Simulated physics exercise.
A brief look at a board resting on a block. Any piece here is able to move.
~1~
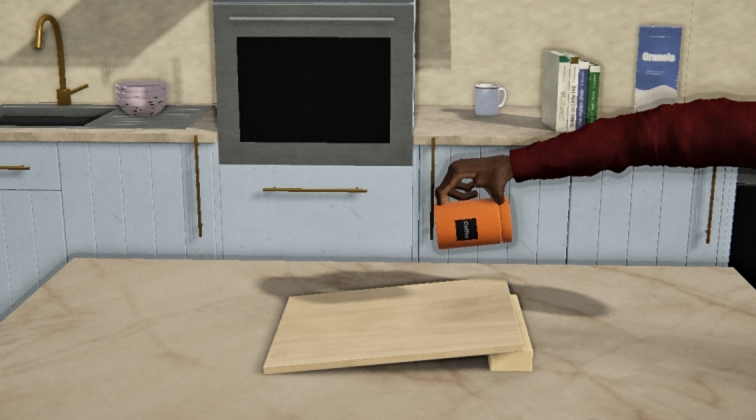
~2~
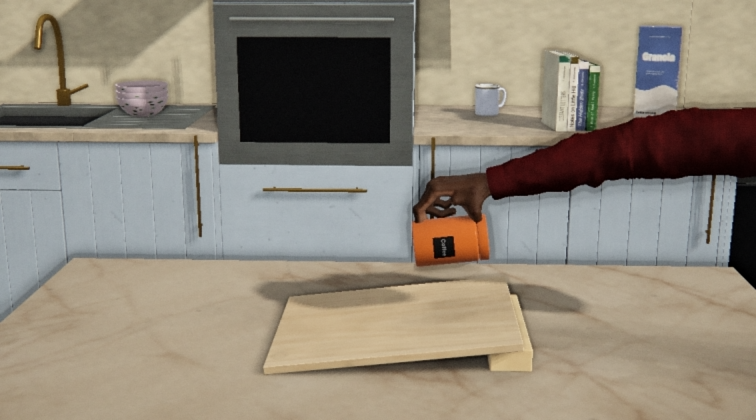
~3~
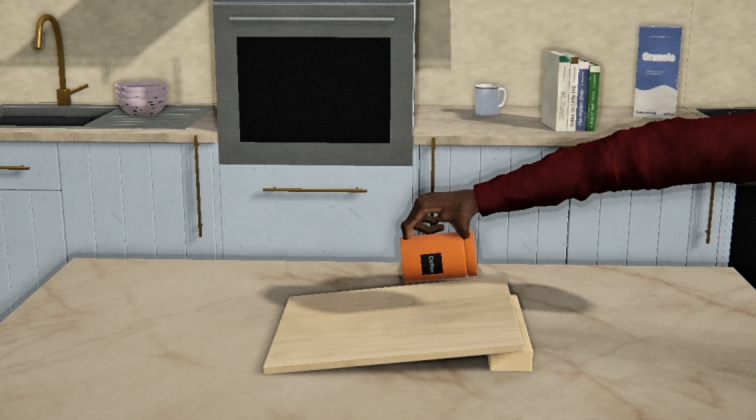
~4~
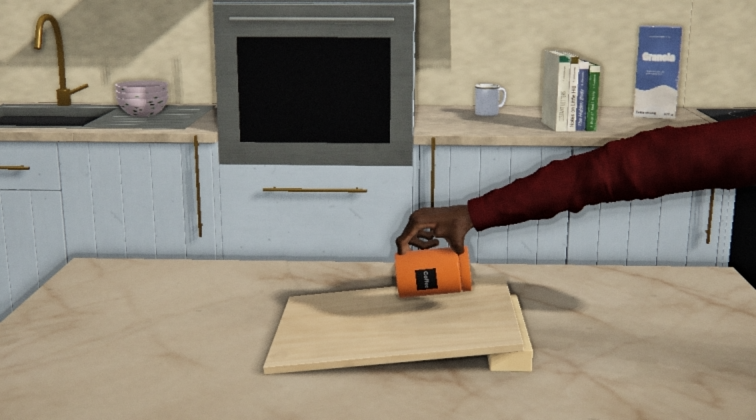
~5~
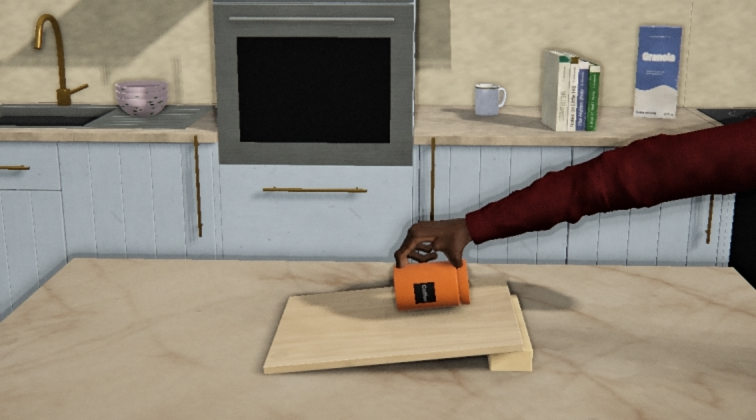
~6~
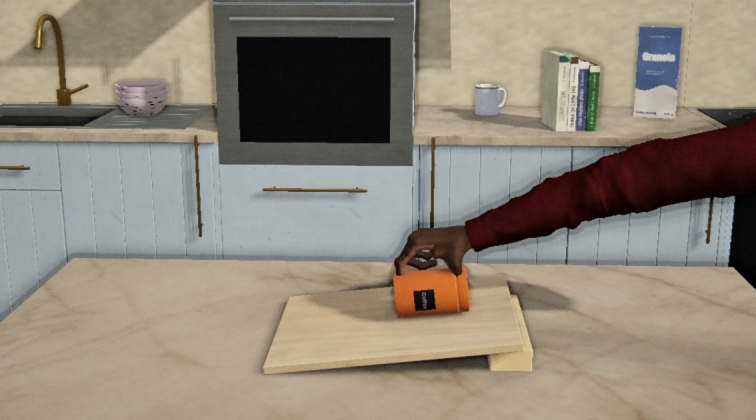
A kitchen with pale blue cabinets and a dark oven is seen from a steady, slightly raised view across a marble-patterned table. A pale wooden board slopes down to the left from a small block under its right end, while a mug, books and a blue box stand on the counter behind. From the right, a hand in a dark red sleeve carries a sideways orange jar left and down, slowing as it lowers it onto the board.
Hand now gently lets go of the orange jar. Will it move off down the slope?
Basically it doesn't shift once it's let go.
Then, 0.30 s after the last picture, nothing has stirred.
Then, 0.70 s after the last picture, orange jar resting near (431, 293).
At rest, it is in place. Seen from the same camera at the end, orange jar near (431, 293). The orange jar keeps its place.
